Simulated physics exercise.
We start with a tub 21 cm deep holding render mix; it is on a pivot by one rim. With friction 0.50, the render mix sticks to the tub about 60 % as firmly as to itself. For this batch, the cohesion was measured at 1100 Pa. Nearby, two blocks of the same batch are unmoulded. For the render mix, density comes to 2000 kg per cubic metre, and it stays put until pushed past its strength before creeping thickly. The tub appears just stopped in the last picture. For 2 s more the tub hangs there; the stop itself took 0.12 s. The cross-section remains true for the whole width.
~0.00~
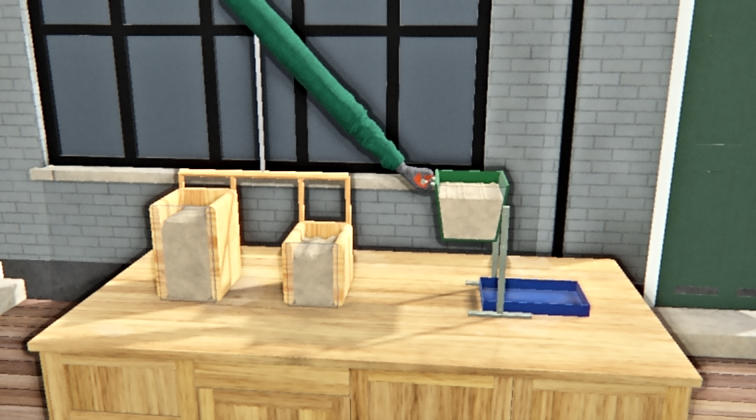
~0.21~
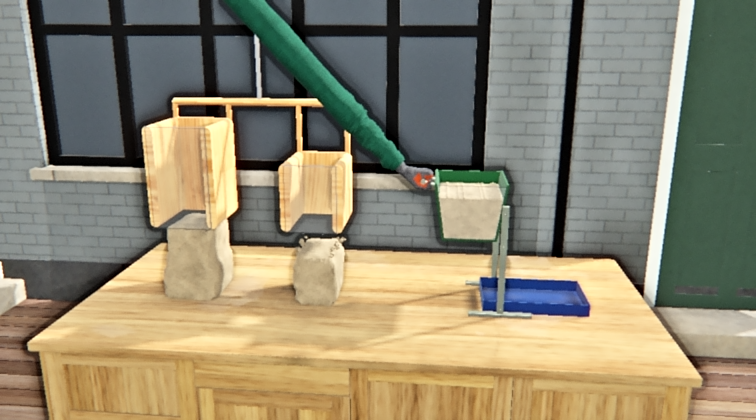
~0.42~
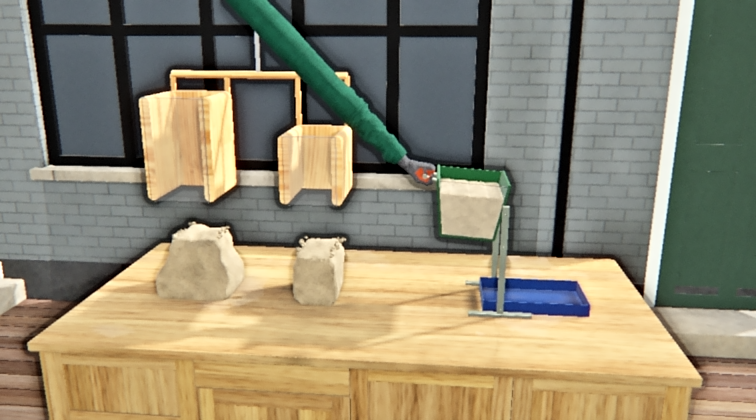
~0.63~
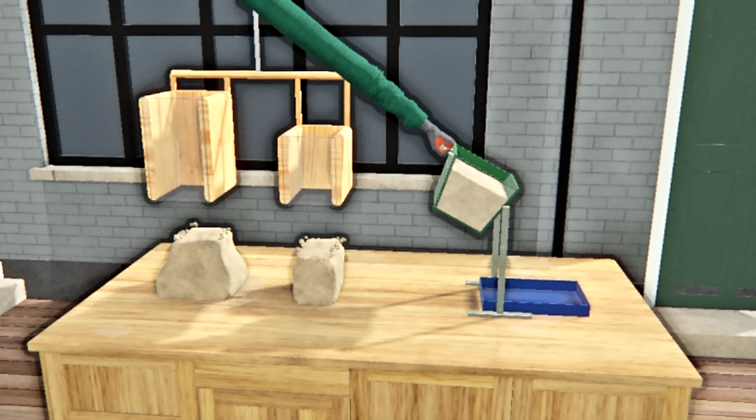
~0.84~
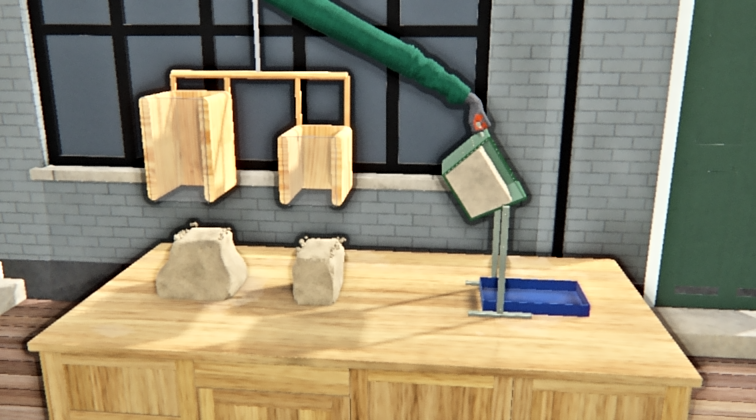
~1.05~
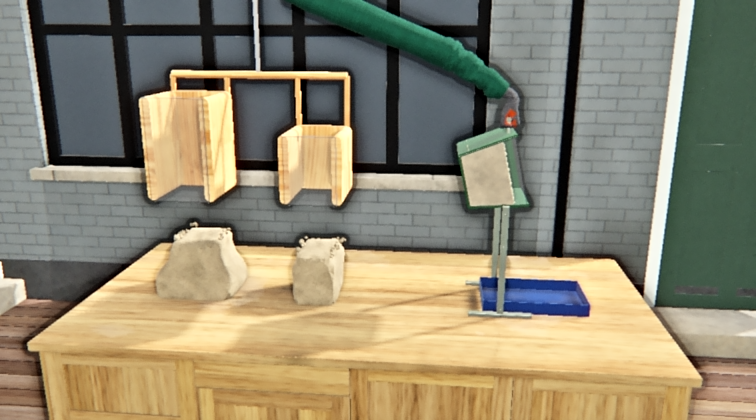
Two joined wooden moulds rose off a pair of grey-beige blocks on a wooden bench, and the left block slumped and widened; then a green arm tilted a filled green tub clockwise above a blue tray.
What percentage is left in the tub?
About 100 %.
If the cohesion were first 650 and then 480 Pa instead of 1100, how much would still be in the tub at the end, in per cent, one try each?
Roughly 100 % followed by roughly 70 %.
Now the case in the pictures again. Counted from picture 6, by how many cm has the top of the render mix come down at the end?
The top ends up some 0 cm below its level in the last picture.
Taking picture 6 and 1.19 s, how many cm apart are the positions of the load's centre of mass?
Displacement noted: Approx. 0 cm... about that.
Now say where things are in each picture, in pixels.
The first frame shows handle-side rim at (437, 184), tilt 0 degrees; top of the render mix at (484, 199); blocks stand 33 cm, 21 cm (left to right).
The second frame shows handle-side rim at (437, 184), tilt 0 degrees; top of the render mix at (484, 199); blocks stand 30 cm, 21 cm (left to right).
The third frame shows handle-side rim at (439, 180), tilt 4 degrees; top of the render mix at (445, 194); blocks stand 25 cm, 21 cm (left to right).
The fourth frame shows handle-side rim at (457, 156), tilt 28 degrees; top of the render mix at (455, 171); blocks stand 24 cm, 21 cm (left to right).
The fifth frame shows handle-side rim at (490, 139), tilt 57 degrees; top of the render mix at (478, 150); blocks stand 24 cm, 21 cm (left to right).
The sixth frame shows handle-side rim at (517, 137), tilt 77 degrees; top of the render mix at (501, 145); blocks stand 24 cm, 21 cm (left to right).
After 1.19 s, the tub is at 77 degrees and holds 100 %.
After 1.36 s, the tub is at 77 degrees and holds 100 %.
After 1.53 s, the tub is at 77 degrees and holds 100 %.
After 1.70 s, the tub is at 77 degrees and holds 100 %.
After 3.05 s, at the end, the tub is at 77 degrees and holds 100 %.
